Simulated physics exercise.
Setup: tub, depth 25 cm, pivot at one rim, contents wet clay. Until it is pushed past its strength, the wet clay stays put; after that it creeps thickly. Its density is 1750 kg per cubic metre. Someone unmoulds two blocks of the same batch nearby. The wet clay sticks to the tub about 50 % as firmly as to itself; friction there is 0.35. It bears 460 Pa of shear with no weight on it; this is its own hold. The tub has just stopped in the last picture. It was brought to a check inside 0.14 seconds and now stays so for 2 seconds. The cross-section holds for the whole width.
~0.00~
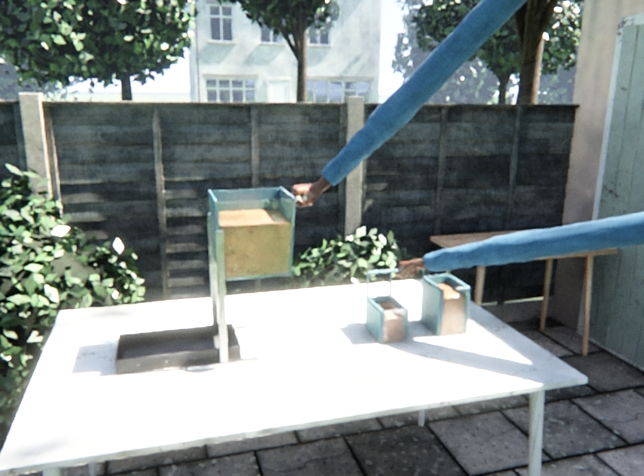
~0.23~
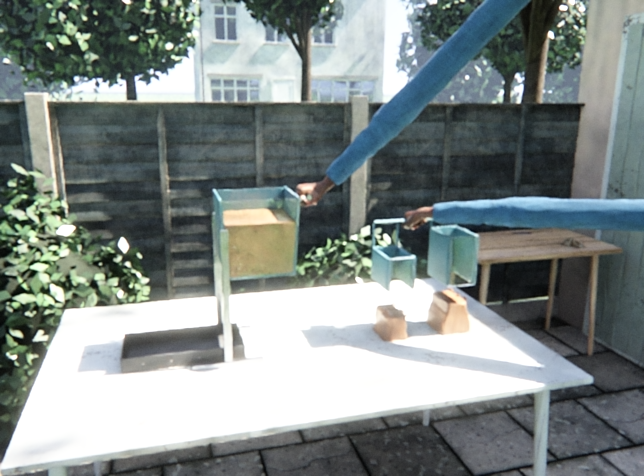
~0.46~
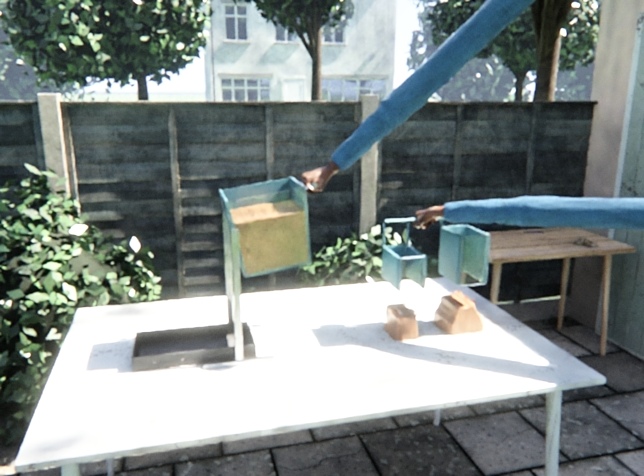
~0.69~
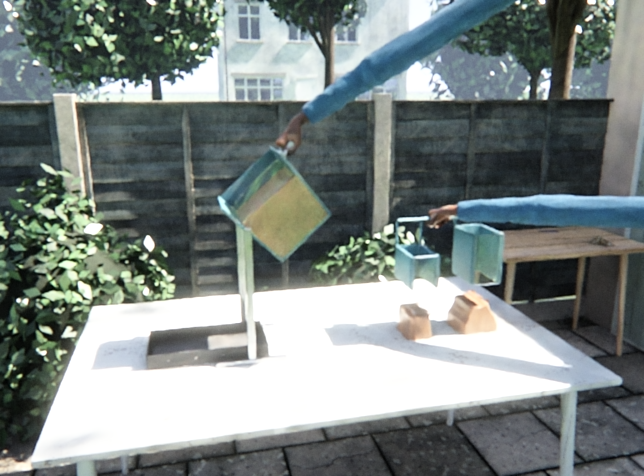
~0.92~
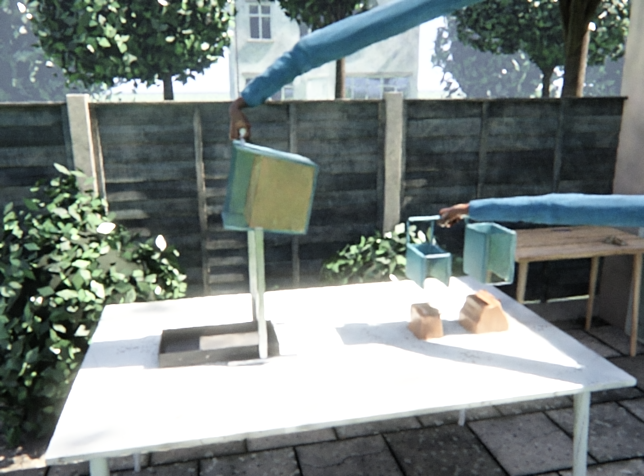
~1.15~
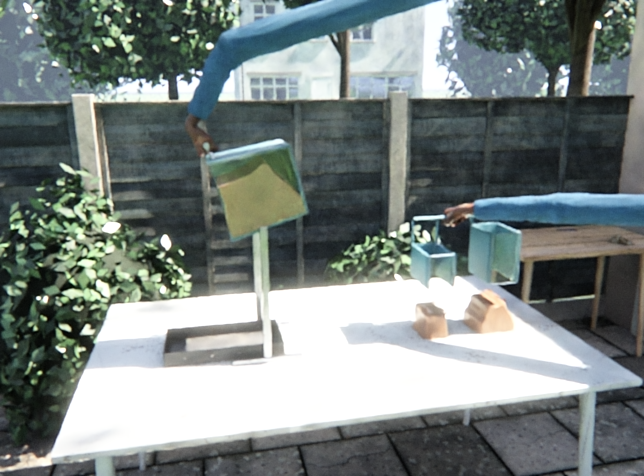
In this clip, one blue-sleeved arm lifts a pair of small containers off two brown blocks on a white outdoor table, then another arm swings a raised clear tub of brown clay up and over to the left above a tray.
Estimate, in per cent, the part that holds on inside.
The part holding on inside is about 33 %.
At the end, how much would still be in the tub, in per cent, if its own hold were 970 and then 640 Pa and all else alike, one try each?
First 40 %, second 35 %.
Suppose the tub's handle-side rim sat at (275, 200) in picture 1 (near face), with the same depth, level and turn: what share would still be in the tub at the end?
35 %, roughly.
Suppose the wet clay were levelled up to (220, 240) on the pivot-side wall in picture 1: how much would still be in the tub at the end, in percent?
Result: Approx. 45 % remaining in tub.
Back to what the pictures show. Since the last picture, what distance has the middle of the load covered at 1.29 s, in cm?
It has moved close to 10 cm.
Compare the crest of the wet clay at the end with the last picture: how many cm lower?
Roughly 12 cm.
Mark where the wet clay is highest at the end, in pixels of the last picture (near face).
Roughly at pixel (295, 199).
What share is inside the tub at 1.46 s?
Roughly 40 per cent.
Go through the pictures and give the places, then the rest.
Handle-side rim at (293, 199), tilt 0 degrees; highest point of the wet clay at (228, 225); test blocks 10 cm, 16 cm high (left to right), in the first picture.
Handle-side rim at (298, 199), tilt 0 degrees; highest point of the wet clay at (233, 224); test blocks 10 cm, 13 cm high (left to right), in the second picture.
Handle-side rim at (303, 188), tilt 8 degrees; highest point of the wet clay at (300, 212); test blocks 10 cm, 12 cm high (left to right), in the third picture.
Handle-side rim at (280, 156), tilt 42 degrees; highest point of the wet clay at (293, 177); test blocks 10 cm, 12 cm high (left to right), in the fourth picture.
Handle-side rim at (238, 150), tilt 79 degrees; highest point of the wet clay at (267, 158); test blocks 10 cm, 12 cm high (left to right), in the fifth picture.
Handle-side rim at (209, 166), tilt 104 degrees; highest point of the wet clay at (263, 163); test blocks 10 cm, 12 cm high (left to right), in the sixth picture.
By 1.29 s, the tub is at 104 degrees and holds 64 %.
By 1.46 s, the tub is at 104 degrees and holds 38 %.
By 1.63 s, the tub is at 104 degrees and holds 34 %.
By 1.80 s, the tub is at 104 degrees and holds 33 %.
By 3.15 s, at the end, the tub is at 104 degrees and holds 33 %.
